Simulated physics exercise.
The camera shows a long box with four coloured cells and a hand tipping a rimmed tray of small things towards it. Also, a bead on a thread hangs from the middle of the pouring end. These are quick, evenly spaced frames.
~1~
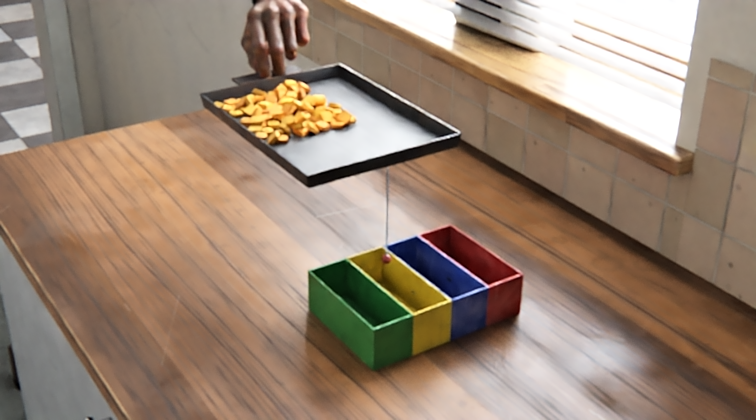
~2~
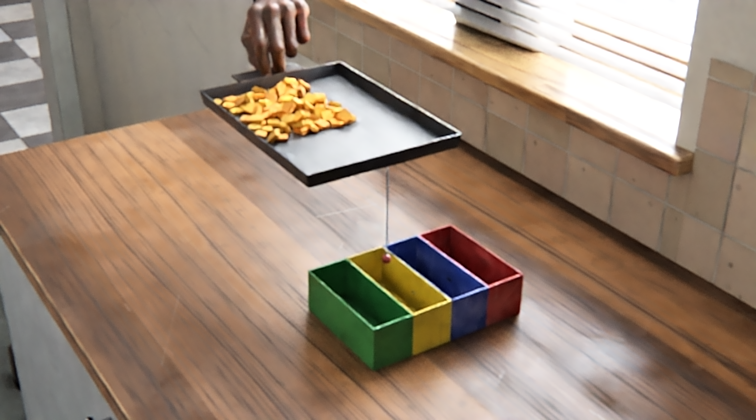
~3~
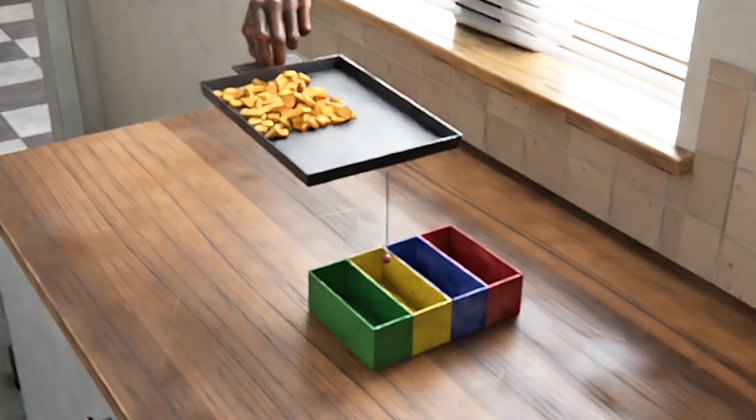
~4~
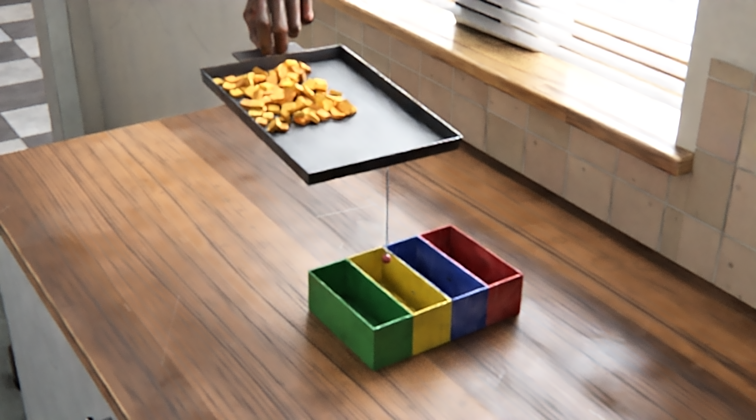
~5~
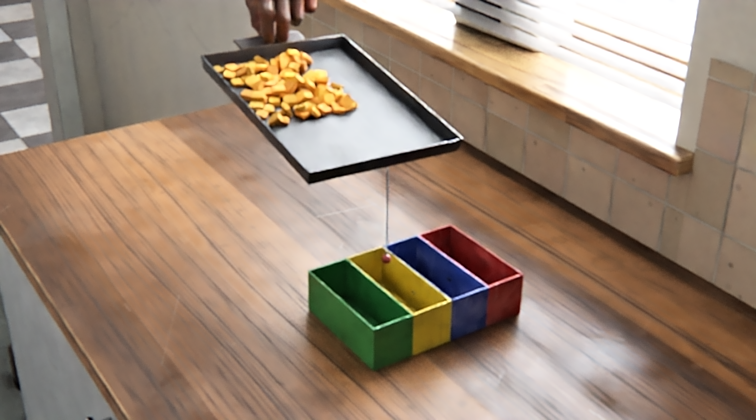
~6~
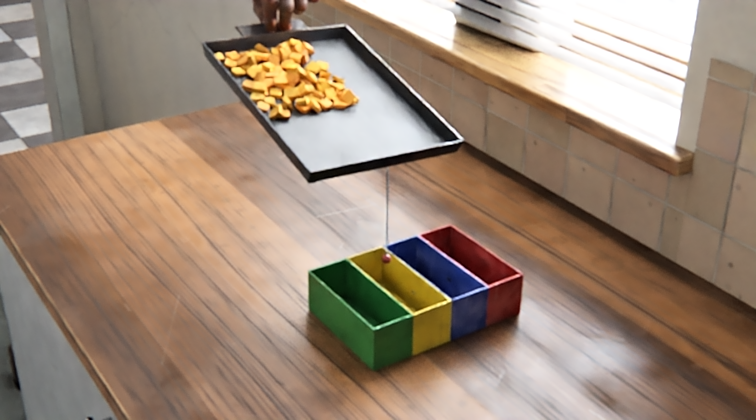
A dark rimmed tray, gripped by a hand at its far side, starts almost flat above a wooden counter, with small golden crackers heaped at its left. The hand steadily raises the far side, steepening the tray's slant, while the crackers stay bunched and the four-coloured box below remains still.
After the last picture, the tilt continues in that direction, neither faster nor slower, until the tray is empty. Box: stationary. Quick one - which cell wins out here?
The blue one wins out.
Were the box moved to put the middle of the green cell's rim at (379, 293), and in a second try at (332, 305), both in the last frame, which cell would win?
In order: The blue one, red.
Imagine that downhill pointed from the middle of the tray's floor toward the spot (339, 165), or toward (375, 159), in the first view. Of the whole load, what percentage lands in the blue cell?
Lab note: Try one about 0 %, try two 10 %.
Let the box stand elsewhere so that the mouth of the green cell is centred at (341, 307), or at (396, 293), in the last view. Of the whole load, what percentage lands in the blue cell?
It comes to near 40 per cent the first time and near 40 per cent the second time.
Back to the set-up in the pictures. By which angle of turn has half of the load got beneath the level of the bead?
105°.
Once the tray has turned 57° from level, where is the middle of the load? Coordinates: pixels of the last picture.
Roughly (409, 143).
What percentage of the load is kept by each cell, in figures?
Green cell some 10; yellow cell some 20; blue cell some 40; red cell some 30.
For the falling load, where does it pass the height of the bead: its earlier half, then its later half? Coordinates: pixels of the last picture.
Around (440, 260), followed by around (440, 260).
Just after the last frame, tray tipped steeply; almost all on the tray; just a few in the red cell; about a tenth falling or outside the box.
A moment on, tray tipped right over; roughly two thirds on the tray; about a tenth in the blue cell; about a tenth in the red cell; about a tenth in the yellow cell; just a few falling or outside the box.
Further on, tray tipped past a quarter turn; roughly half in the blue cell; roughly a quarter in the red cell; roughly a quarter in the yellow cell; about a tenth in the green cell; just a few falling or outside the box.
When it is over, tray tipped past a quarter turn; roughly half in the blue cell; roughly a quarter in the red cell; roughly a quarter in the yellow cell; about a tenth in the green cell; just a few outside the box.
